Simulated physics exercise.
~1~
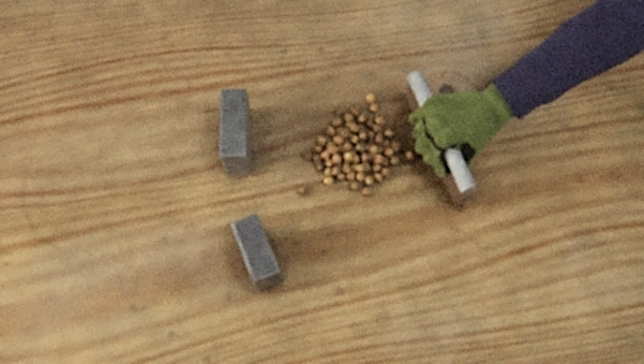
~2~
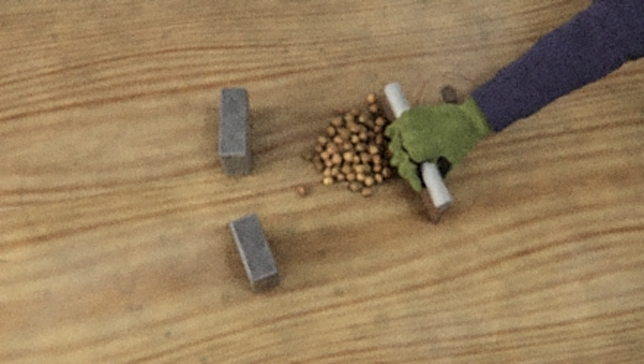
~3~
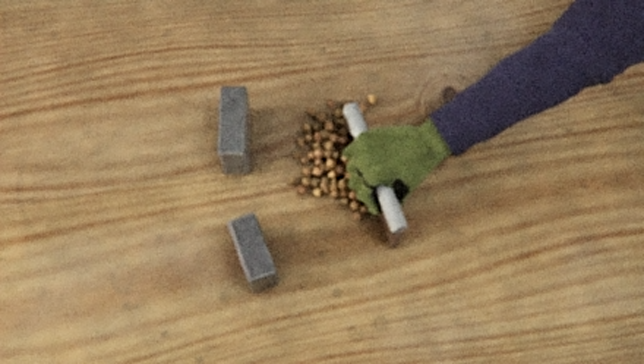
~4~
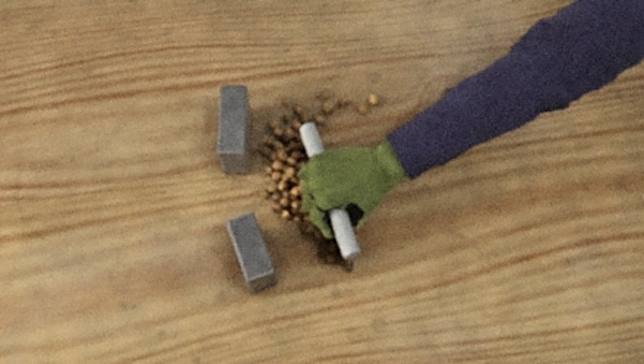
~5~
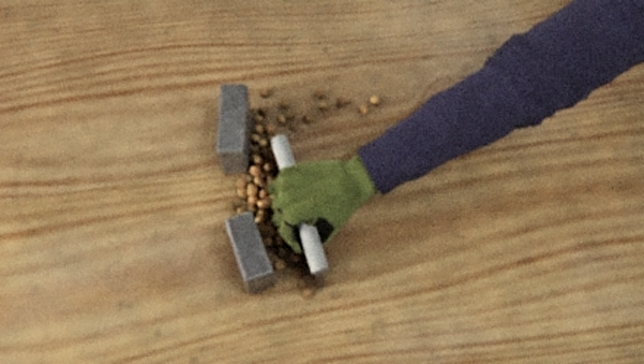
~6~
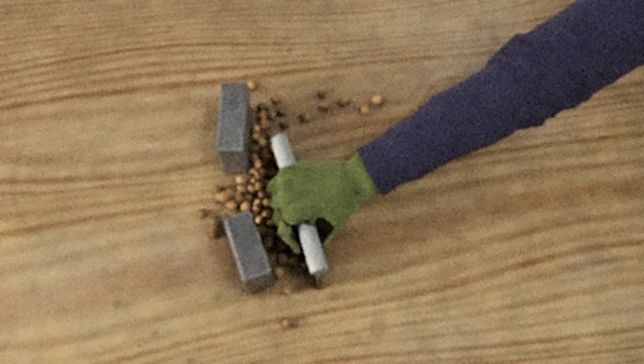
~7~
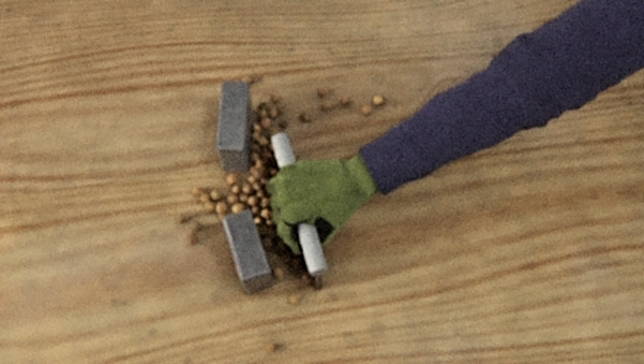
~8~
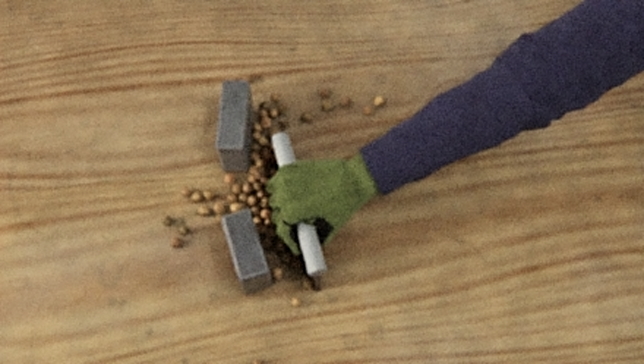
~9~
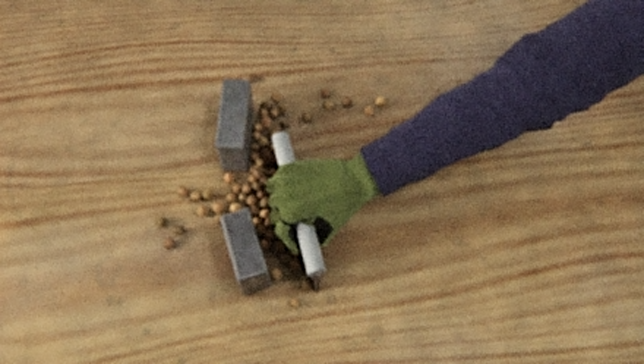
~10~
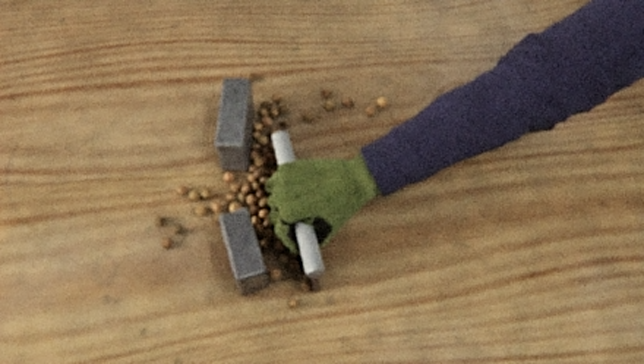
A green-gloved hand in a dark sleeve pushed a pale bar leftwards into a pile of brown wooden beads, driving them against two grey blocks, then stopped; some beads spilled through the gap, but most stayed bunched in front.
